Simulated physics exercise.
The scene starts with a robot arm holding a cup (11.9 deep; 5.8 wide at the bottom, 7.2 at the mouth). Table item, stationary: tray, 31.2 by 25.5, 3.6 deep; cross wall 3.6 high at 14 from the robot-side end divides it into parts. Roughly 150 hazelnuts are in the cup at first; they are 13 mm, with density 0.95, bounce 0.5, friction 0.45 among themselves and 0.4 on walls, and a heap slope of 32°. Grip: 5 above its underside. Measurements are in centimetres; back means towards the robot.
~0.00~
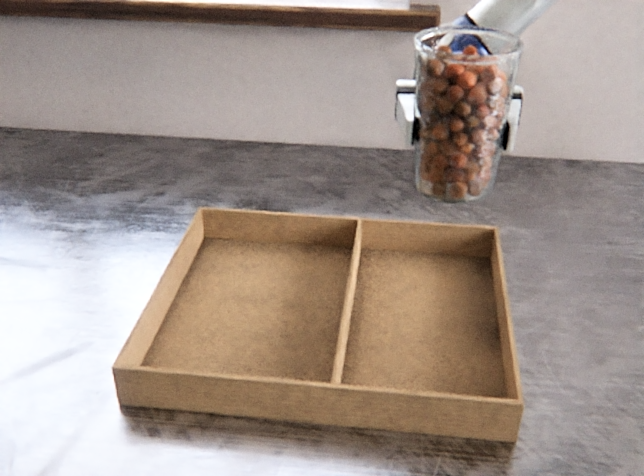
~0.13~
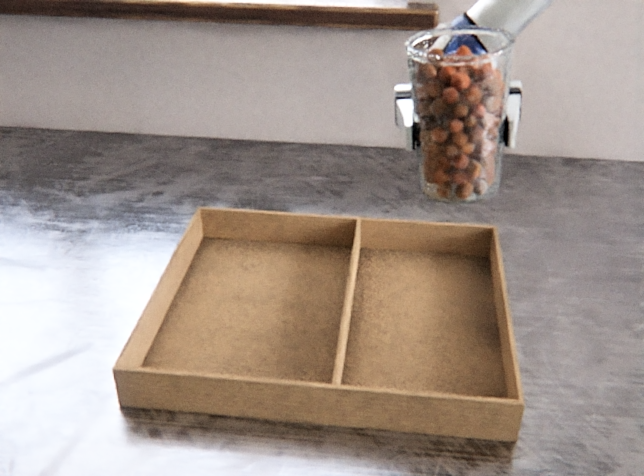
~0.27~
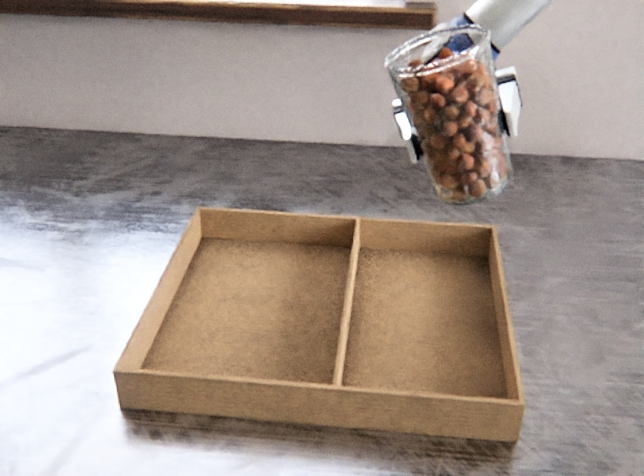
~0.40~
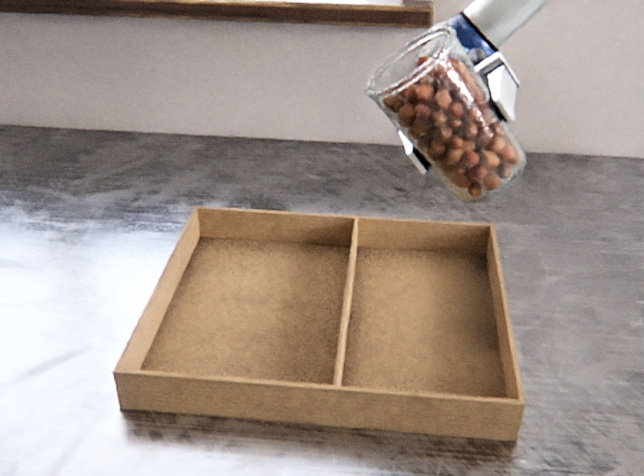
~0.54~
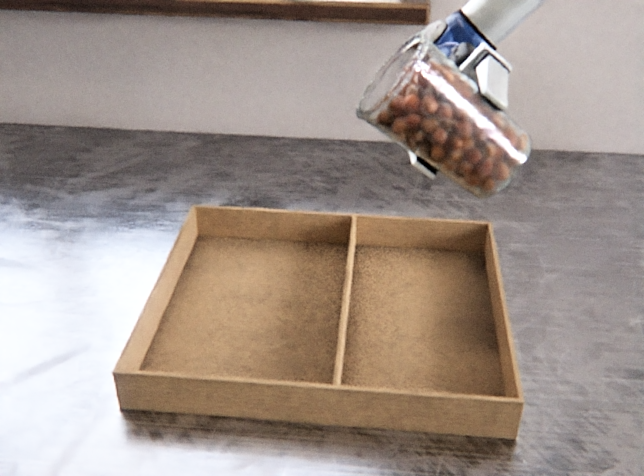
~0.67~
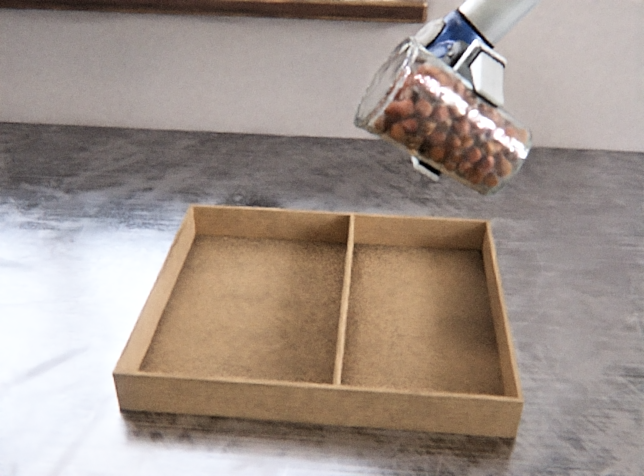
On a gray tabletop near a pale wall, a robot arm holds a clear cup filled with hazelnuts above and behind a shallow two-part wooden tray, then steadily tilts the cup to the left until it leans well over.
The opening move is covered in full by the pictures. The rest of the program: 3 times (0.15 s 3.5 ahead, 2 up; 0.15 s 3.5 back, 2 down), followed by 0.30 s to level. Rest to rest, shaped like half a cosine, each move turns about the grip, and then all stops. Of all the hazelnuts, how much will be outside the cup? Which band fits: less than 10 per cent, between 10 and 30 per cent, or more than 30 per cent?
It falls between 10 and 30 per cent.
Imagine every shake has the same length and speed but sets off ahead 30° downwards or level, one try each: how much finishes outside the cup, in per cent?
Roughly 5 per cent, then 10 per cent.
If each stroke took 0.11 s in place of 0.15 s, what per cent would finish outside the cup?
In that case some 40 per cent.
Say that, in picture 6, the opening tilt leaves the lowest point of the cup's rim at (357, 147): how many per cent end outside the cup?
55 %.
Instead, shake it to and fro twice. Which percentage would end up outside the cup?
Roughly 15 in a hundred.
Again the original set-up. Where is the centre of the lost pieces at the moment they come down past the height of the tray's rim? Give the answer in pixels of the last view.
Estimated centre around (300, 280) in pixels.
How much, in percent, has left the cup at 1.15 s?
I'd say some 10 percent.
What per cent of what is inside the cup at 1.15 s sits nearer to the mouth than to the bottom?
Roughly 50 %.
By 1.15 s, tilted 58° forward, highest piece 25 above the table; 137 in the cup, 13 in the far-side part, 1 in the robot-side part.
By 1.63 s, tilted 52° forward, highest piece 23 above the table; 124 in the cup, 22 in the far-side part, 2 in the robot-side part, 3 in flight or on a rim.
By 2.07 s, level, highest piece 25 above the table; 124 in the cup, 24 in the far-side part, 3 in the robot-side part.
By 3.12 s, level, highest piece 25 above the table; 124 in the cup, 24 in the far-side part, 3 in the robot-side part.
Final count, 124 in the cup, 24 in the far-side part, 3 in the robot-side part. That is 18 % outside the cup.
